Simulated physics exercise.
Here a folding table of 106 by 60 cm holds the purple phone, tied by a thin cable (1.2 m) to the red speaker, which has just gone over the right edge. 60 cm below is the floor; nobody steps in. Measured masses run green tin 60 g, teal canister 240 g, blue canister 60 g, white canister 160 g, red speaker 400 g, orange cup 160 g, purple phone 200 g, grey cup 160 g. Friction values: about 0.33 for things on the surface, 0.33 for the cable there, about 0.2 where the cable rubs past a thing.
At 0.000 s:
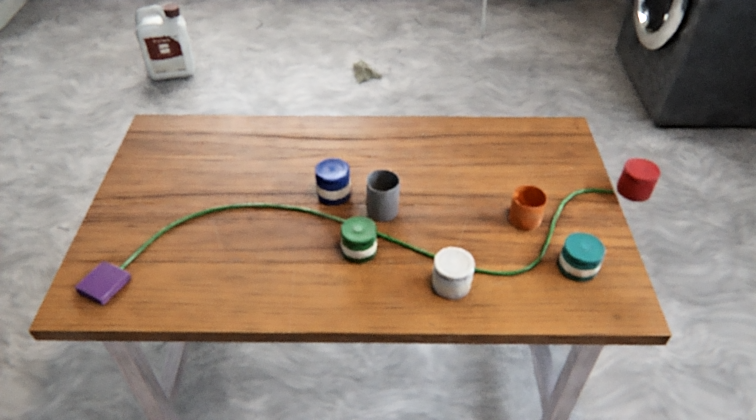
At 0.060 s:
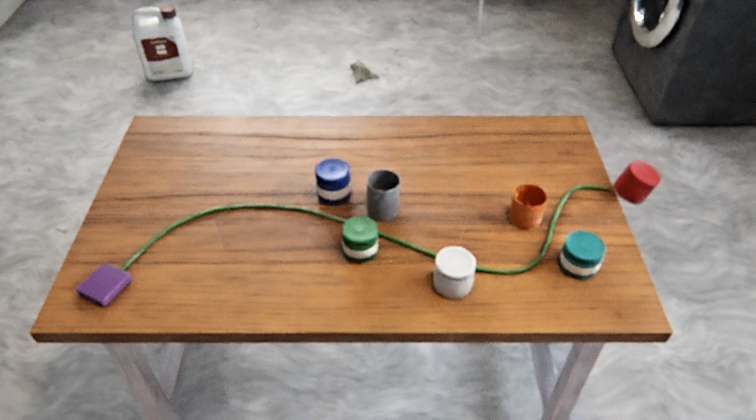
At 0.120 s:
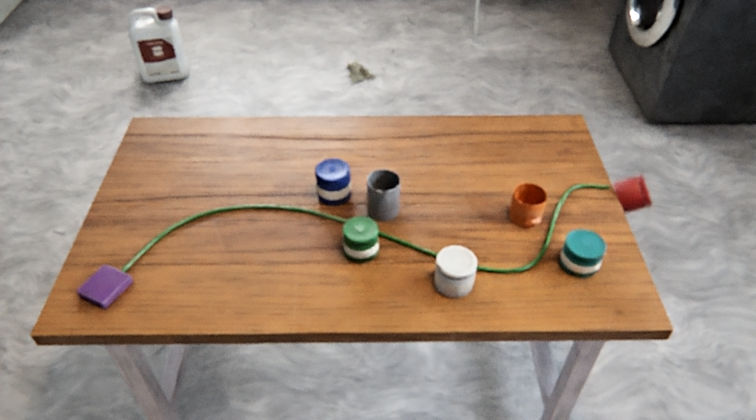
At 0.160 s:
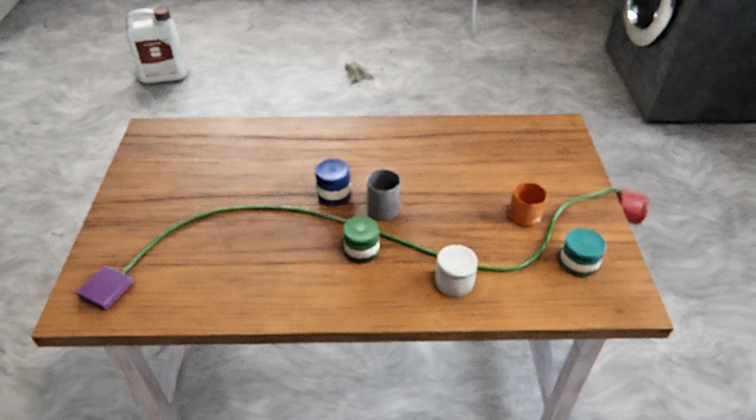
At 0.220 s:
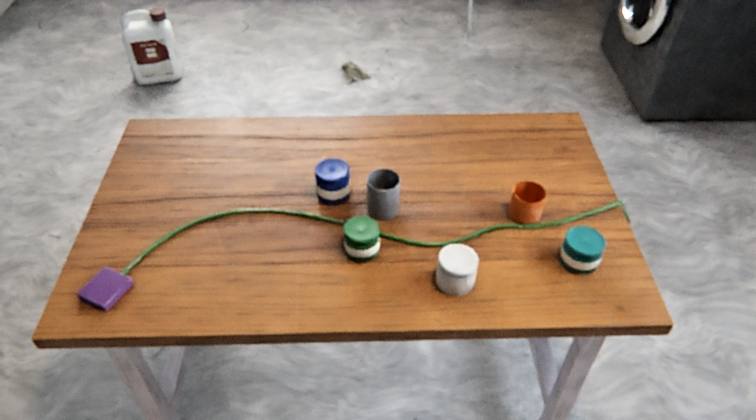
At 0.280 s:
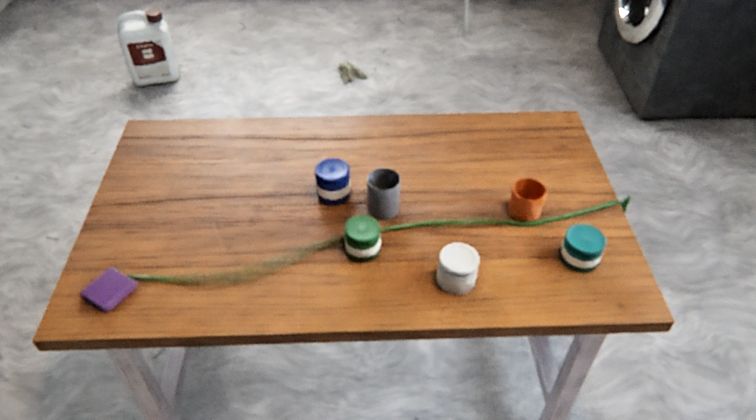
Red speaker dropping out of sight past the table's right edge, its green cable pulling straighter between the cups and canisters.
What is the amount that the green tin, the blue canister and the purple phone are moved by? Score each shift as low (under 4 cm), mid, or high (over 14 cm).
Scores - green tin: High; blue canister: Low; purple phone: High.
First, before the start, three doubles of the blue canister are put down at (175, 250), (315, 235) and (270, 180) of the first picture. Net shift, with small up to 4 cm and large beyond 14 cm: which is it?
First: A big shift; second: A big shift; third: A slight shift.
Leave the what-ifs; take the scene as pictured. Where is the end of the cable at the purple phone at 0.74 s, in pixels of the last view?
Somewhere about (395, 256) in the final view.
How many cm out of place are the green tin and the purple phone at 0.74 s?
Green tin roughly 20 cm, purple phone roughly 50 cm.
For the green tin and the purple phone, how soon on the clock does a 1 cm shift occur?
Approx. times - green tin: 0.32 s, purple phone: 0.30 s.
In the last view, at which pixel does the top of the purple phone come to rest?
You'll find it ending up somewhere near (399, 241).
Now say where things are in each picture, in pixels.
The first frame shows green tin (359, 229); blue canister (332, 168); purple phone (102, 279); cable runs through (566, 200) (521, 271) (396, 241) (284, 207) (172, 225).
The second frame shows red speaker (641, 171); cable runs through (565, 198) (397, 241) (172, 226).
The third frame shows red speaker (632, 194); cable runs through (564, 197) (398, 240) (172, 228).
The fourth frame shows red speaker (627, 208); cable runs through (576, 200) (398, 240) (172, 229).
In the fifth frame, cable runs through (621, 203) (405, 241) (176, 231).
The sixth frame shows green tin (362, 227); blue canister (332, 168); purple phone (108, 287); cable runs through (563, 217) (441, 223) (319, 246) (199, 280).
At 0.5 s, the cable's tail end at (287, 278); purple phone 29 cm off its start, green tin 16 cm off its start, red speaker over the edge.
At 0.7 s, the cable's tail end at (395, 256); purple phone 48 cm off its start, green tin 20 cm off its start, red speaker over the edge.
At 1.0 s, the cable's tail end at (418, 251); purple phone 52 cm off its start at (399, 241), green tin over the edge, red speaker over the edge.
At 1.2 s, the cable's tail end at (418, 251); purple phone 52 cm off its start, green tin over the edge, red speaker over the edge.
At 2.4 s, the cable's tail end at (418, 251); purple phone 52 cm off its start at (399, 241), green tin over the edge, blue canister 0 cm off its start at (332, 168), red speaker over the edge.
